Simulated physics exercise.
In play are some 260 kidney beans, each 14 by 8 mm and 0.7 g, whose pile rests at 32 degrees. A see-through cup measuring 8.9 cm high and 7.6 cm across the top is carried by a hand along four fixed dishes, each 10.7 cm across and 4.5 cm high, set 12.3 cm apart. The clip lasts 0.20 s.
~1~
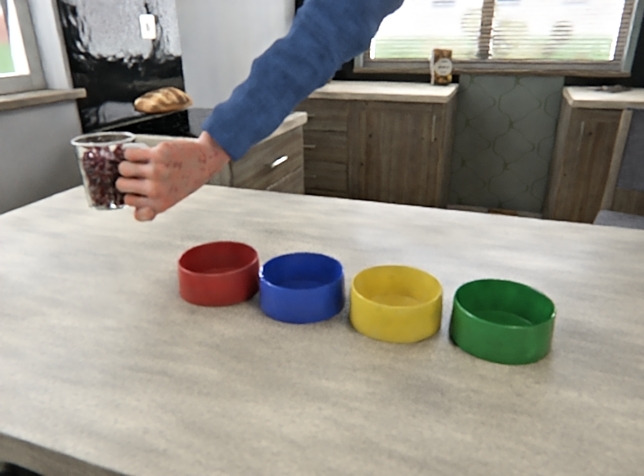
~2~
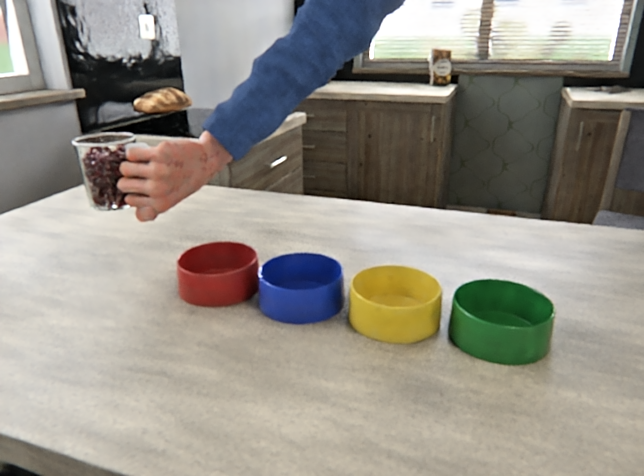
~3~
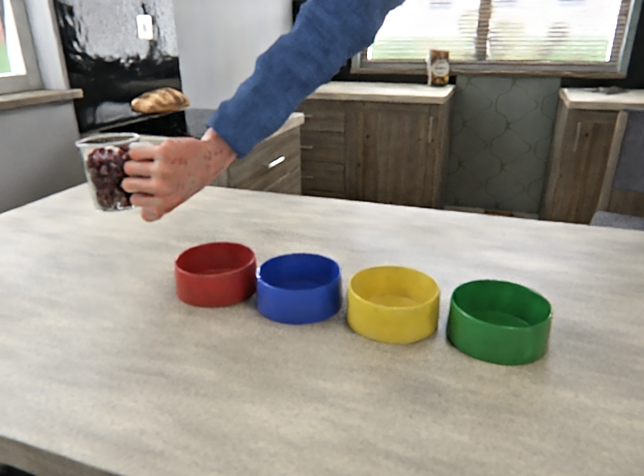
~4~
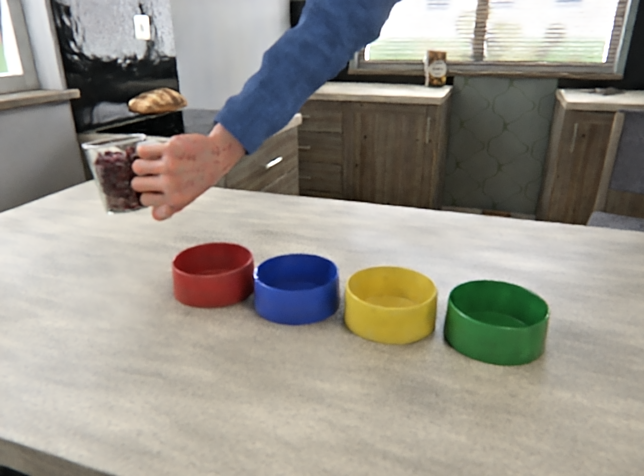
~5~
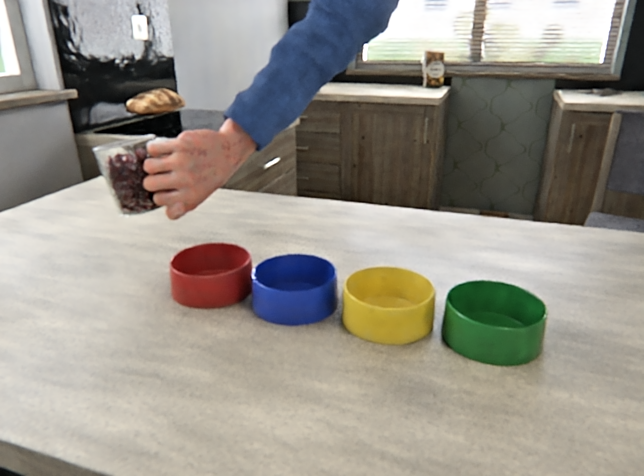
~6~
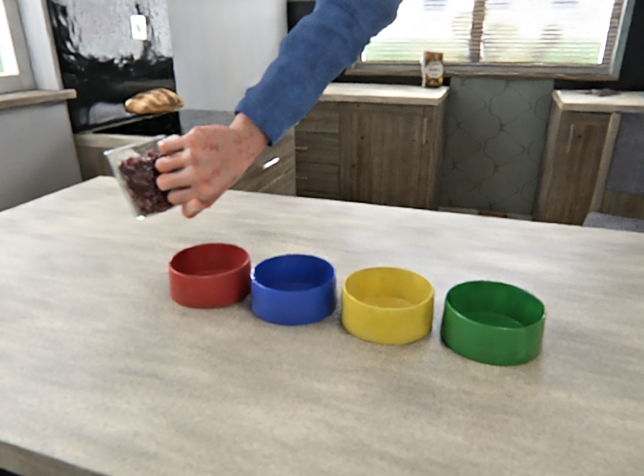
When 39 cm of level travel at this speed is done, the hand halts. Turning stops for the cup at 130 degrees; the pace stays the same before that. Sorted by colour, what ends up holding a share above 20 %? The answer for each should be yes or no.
Red - no, blue - yes, green - no, yellow - no, counter - yes.
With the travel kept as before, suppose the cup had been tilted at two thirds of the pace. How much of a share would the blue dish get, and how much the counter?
The blue dish 60, the counter 40.
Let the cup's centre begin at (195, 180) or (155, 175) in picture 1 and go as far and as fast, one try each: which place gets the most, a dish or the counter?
The biggest share lands on counter the first time and on yellow the second time.
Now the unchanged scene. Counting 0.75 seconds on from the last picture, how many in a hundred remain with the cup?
Close to 95 % of the load.
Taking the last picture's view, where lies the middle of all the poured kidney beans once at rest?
After settling, the middle sits near (313, 299).
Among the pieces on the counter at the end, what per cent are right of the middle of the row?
Roughly 40 %.
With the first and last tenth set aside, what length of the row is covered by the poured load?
Length: About 11 cm.
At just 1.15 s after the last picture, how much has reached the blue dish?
About 50 percent.
Then, 0.45 s after the last picture, tilt 71 degrees; cup holds 100 %.
Then, 0.75 s after the last picture, tilt 107 degrees; cup holds 95 %.
Then, 1.15 s after the last picture, tilt 130 degrees; cup holds 0 %, blue 50 %, yellow 5 %.
In the end, red 0 %, blue 50 %, green 0 %, yellow 5 %, counter 45 %.
